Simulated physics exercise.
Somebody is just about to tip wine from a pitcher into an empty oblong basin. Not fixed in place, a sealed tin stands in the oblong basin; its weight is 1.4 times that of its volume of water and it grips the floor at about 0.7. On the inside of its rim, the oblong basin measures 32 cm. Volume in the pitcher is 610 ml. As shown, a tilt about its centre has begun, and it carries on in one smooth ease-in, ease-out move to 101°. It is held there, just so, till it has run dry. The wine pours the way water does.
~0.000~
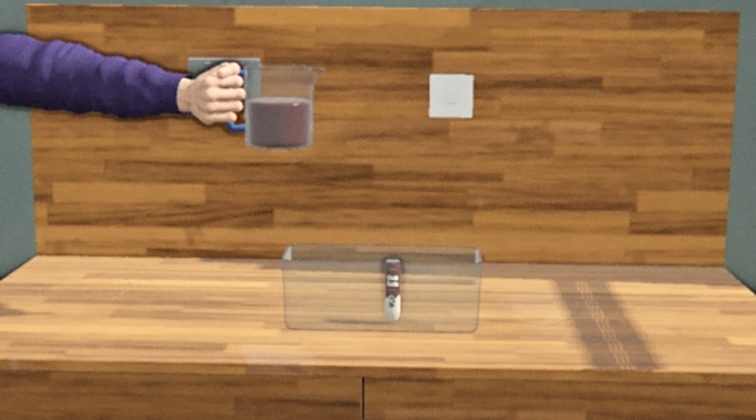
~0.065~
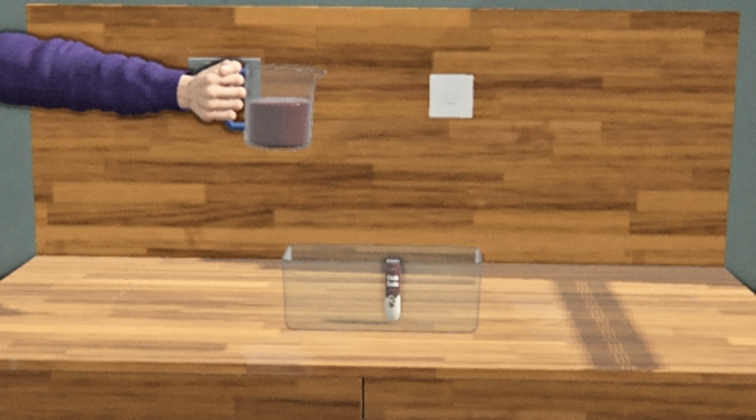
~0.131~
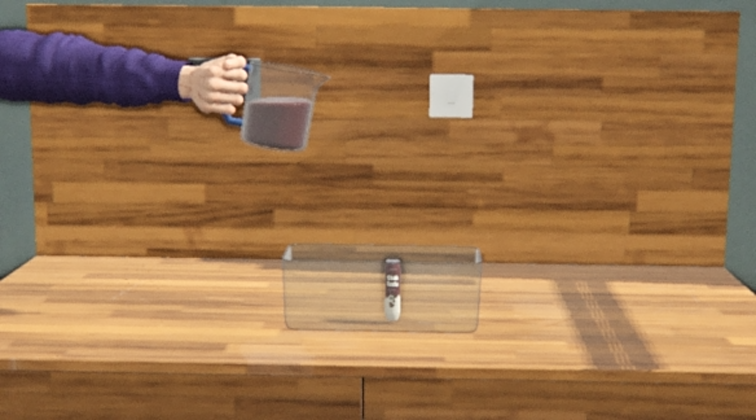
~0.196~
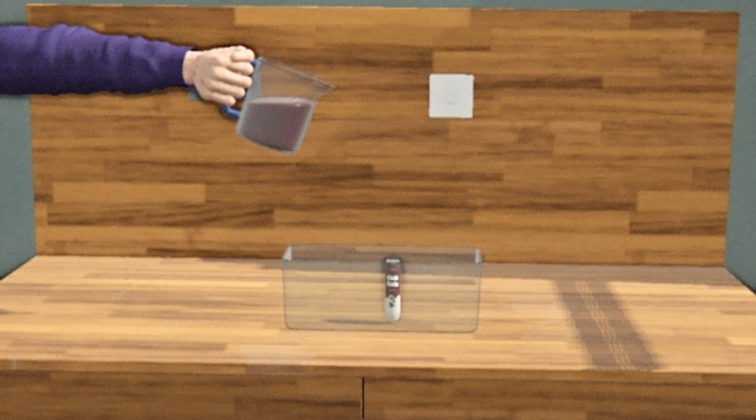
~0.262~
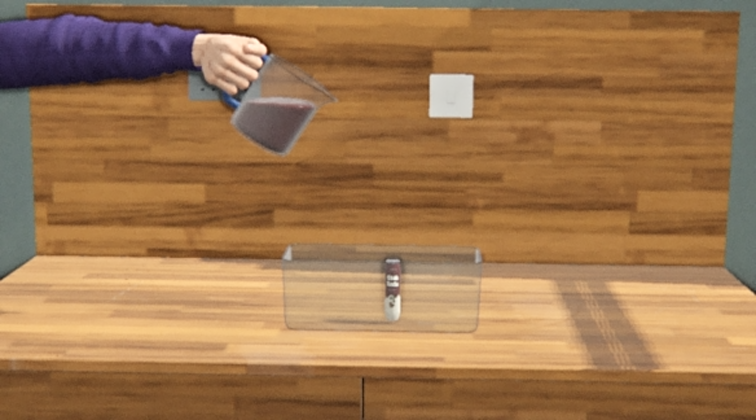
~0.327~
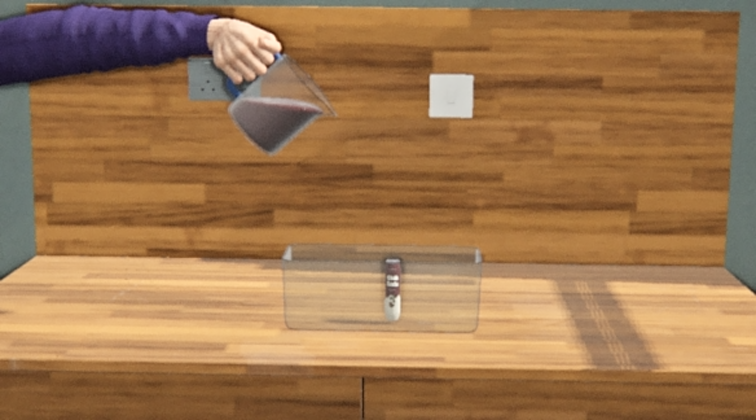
A hand in a purple sleeve, reaching in from the left, tilts a clear pitcher of dark purplish liquid steadily clockwise, its spout dipping rightward while the liquid's surface shifts toward the spout. Below, an empty, clear oblong basin rests on a wooden counter, with a small dark-and-white tin visible at its middle. The wood-panelled wall behind holds a white plate, all seen from the front by a still camera.
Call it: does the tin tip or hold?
It tips.
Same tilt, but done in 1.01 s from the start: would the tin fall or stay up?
Then the tin tumbles.
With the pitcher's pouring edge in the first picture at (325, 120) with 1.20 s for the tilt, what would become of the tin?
It does not tip.
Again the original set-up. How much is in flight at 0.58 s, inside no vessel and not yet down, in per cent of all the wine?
At that moment, about 32 percent.
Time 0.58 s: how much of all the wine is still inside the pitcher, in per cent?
Some 64 per cent.
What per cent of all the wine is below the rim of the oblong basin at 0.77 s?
That comes to about 46 percent.
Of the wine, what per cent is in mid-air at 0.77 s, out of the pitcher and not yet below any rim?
Near 30 in a hundred.
After 0.58 s the tilt is 96° and 65 per cent is still to pour; the tin stands where it began.
After 0.77 s the tilt is 101° and 22 per cent is still to pour; the tin stands 1 cm from where it began.
After 0.97 s the tilt is 101° and 6 per cent is still to pour; the tin leans 50°.
After 1.18 s the tilt is 101° and 1 per cent is still to pour; the tin lies on its side.
In the end the tin lies on its side.
